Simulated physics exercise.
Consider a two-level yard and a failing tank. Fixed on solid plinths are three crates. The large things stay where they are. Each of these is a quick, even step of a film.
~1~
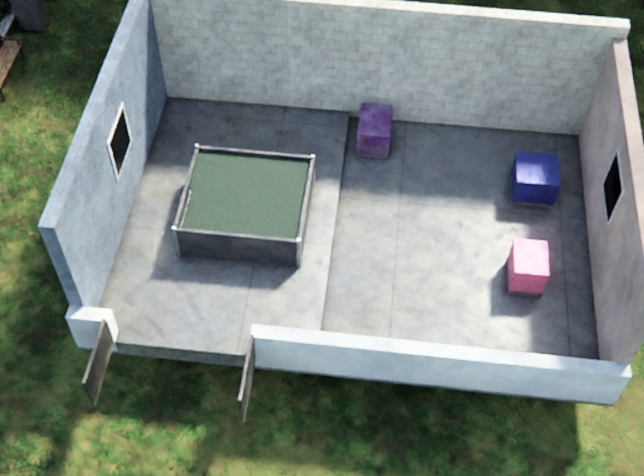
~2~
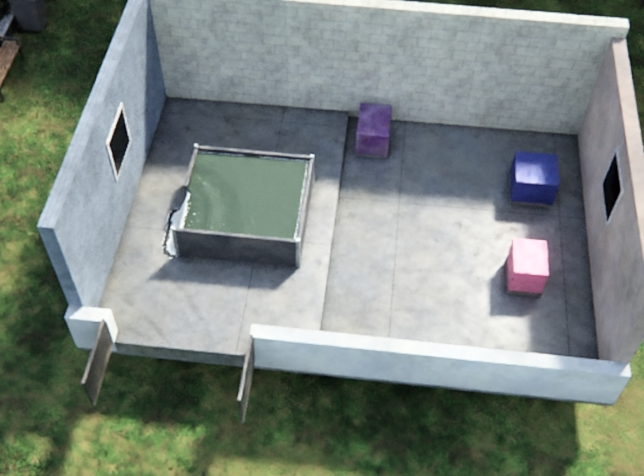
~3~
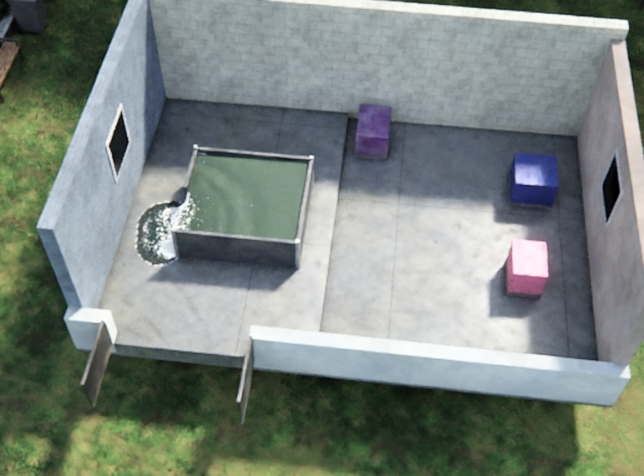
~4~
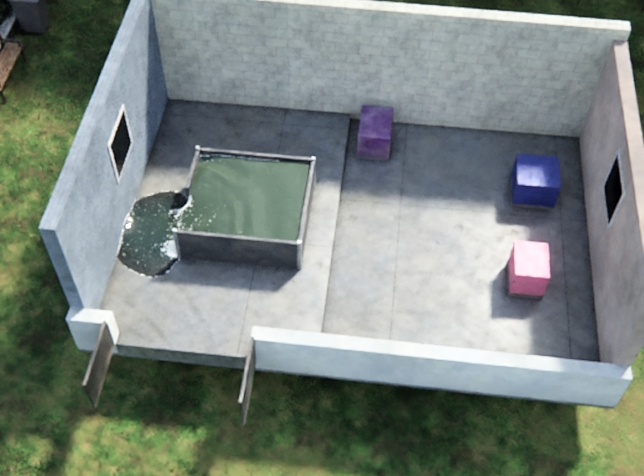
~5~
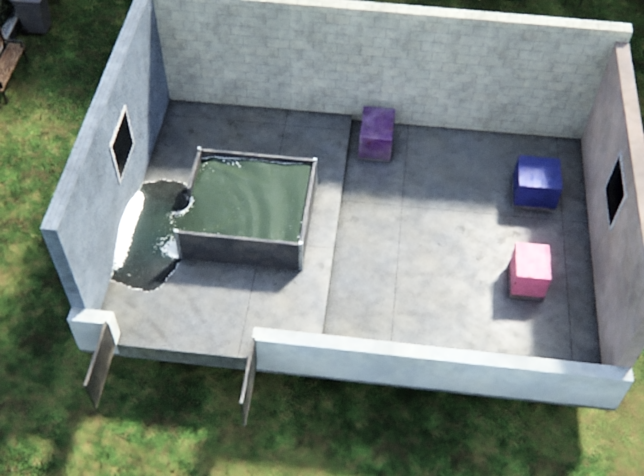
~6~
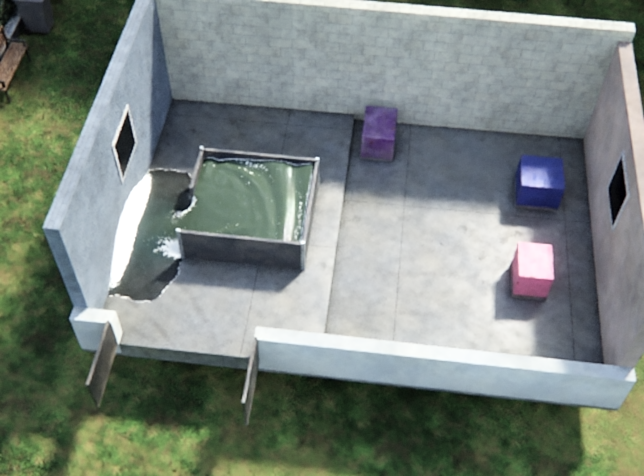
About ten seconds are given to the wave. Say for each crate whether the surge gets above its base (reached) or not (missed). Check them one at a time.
Result: The blue crate is going to stay clear of the water. The pink crate is going to stay clear of the water. The purple crate is going to be reached by the water.
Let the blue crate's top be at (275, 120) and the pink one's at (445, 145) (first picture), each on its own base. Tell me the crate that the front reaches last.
Answer: The crate marked pink.
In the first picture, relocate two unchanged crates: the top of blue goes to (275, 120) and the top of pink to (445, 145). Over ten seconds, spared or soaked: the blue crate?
Blue is reached.
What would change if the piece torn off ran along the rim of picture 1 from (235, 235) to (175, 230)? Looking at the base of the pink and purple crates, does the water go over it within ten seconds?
Note: Pink one is left dry; purple one is left dry.
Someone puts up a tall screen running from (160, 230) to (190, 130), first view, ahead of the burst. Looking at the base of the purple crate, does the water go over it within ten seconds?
Looking at it, the purple one gets reached in the end.
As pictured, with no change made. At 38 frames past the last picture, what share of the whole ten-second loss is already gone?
I'd estimate some 75 per cent.
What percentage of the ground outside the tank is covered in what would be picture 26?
The answer is around 30 per cent.
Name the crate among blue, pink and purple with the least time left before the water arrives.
It's the purple-painted one.
A moment on, water covers 10 % of the floor; the blue crate not reached, the pink crate not reached, the purple crate not reached.
Next, water covers 20 % of the floor; the blue crate not reached, the pink crate not reached, the purple crate not reached.
Then, water covers 30 % of the floor; the blue crate not reached, the pink crate not reached, the purple crate water round its plinth.
Later, water covers 65 % of the floor; the blue crate not reached, the pink crate not reached, the purple crate water round its plinth.
In the end, water covers 90 % of the floor; the blue crate stayed above the water, the pink crate stayed above the water, the purple crate was topped.
